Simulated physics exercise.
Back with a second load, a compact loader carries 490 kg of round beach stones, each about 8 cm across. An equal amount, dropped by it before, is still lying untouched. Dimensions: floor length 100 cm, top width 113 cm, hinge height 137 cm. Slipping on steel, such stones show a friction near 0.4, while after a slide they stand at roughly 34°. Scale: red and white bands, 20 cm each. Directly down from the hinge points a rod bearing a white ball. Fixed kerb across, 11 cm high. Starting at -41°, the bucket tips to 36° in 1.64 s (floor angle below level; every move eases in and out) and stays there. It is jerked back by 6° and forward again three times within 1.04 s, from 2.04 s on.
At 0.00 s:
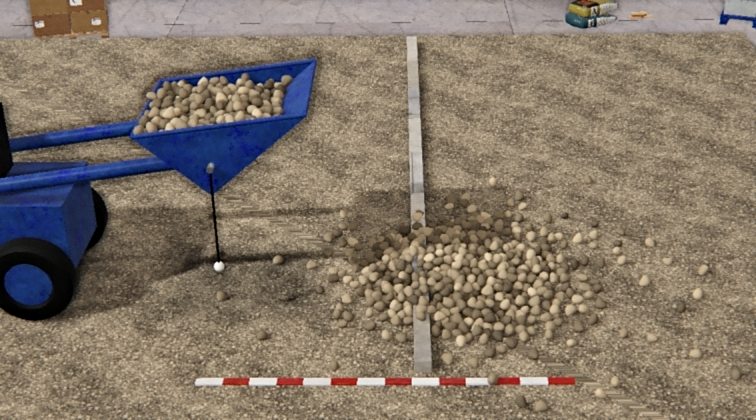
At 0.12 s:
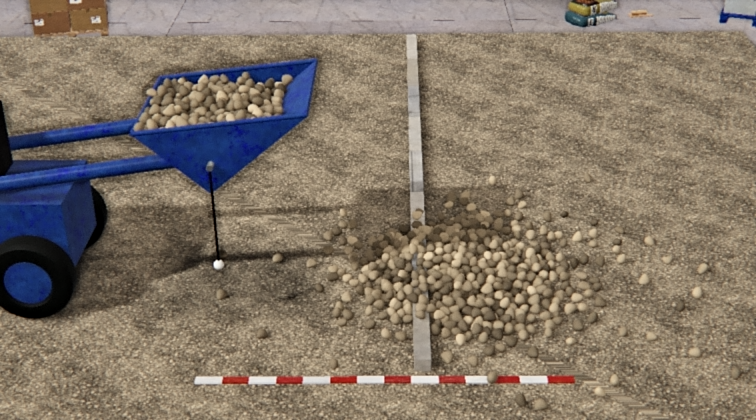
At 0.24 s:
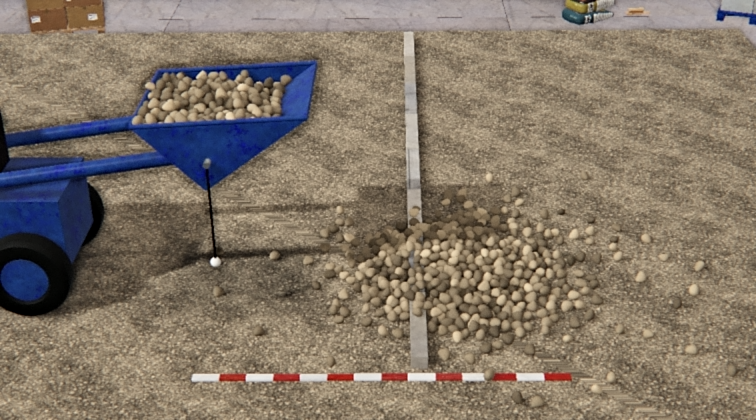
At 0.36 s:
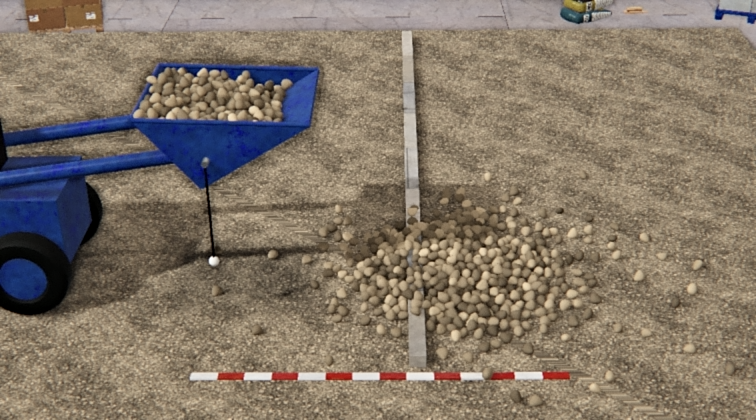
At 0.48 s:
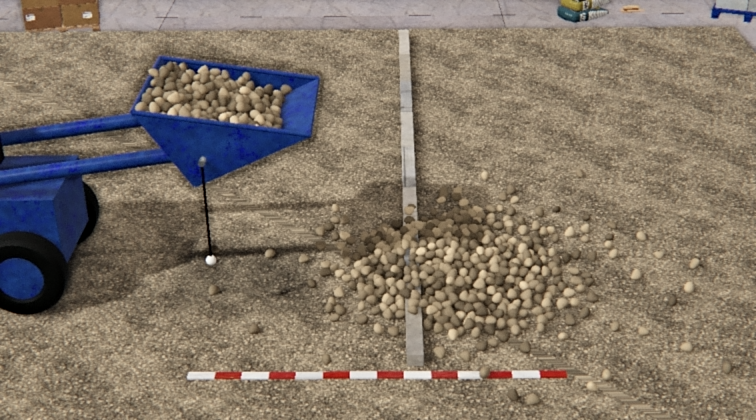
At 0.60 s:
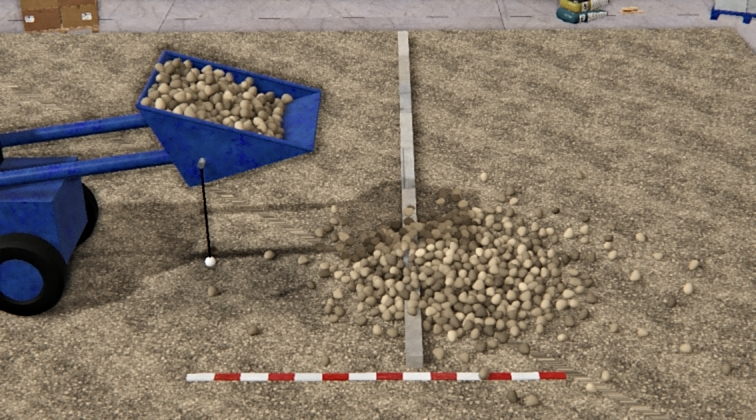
A blue loader slowly tilts its stone-filled bucket downward to the right beside a stone pile.
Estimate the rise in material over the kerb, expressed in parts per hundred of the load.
Close to 5 parts in a hundred.
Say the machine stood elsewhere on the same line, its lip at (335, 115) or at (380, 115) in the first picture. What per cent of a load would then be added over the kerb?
First place: Roughly 15 %; second place: Roughly 55 %.
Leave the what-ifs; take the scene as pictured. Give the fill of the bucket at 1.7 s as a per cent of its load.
It still holds about 40 per cent.
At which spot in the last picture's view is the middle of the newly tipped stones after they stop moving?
I'd say close to (356, 265).
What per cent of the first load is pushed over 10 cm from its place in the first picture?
5 %.
After 1.2 s the floor is at 24°; in per cent of one load, 100 in the bucket, 26 on this side of the kerb, 74 over the kerb; the foremost stones are at (674, 290).
After 1.7 s the floor is at 36°; in per cent of one load, 41 in the bucket, 85 on this side of the kerb, 74 over the kerb; the foremost stones are at (674, 290).
After 3.5 s the floor is at 36°; in per cent of one load, 0 in the bucket, 121 on this side of the kerb, 79 over the kerb; the foremost stones are at (674, 290).
After 6.3 s the floor is at 36°; in per cent of one load, 0 in the bucket, 121 on this side of the kerb, 79 over the kerb; the foremost stones are at (674, 290). Net gain over the kerb, 5.
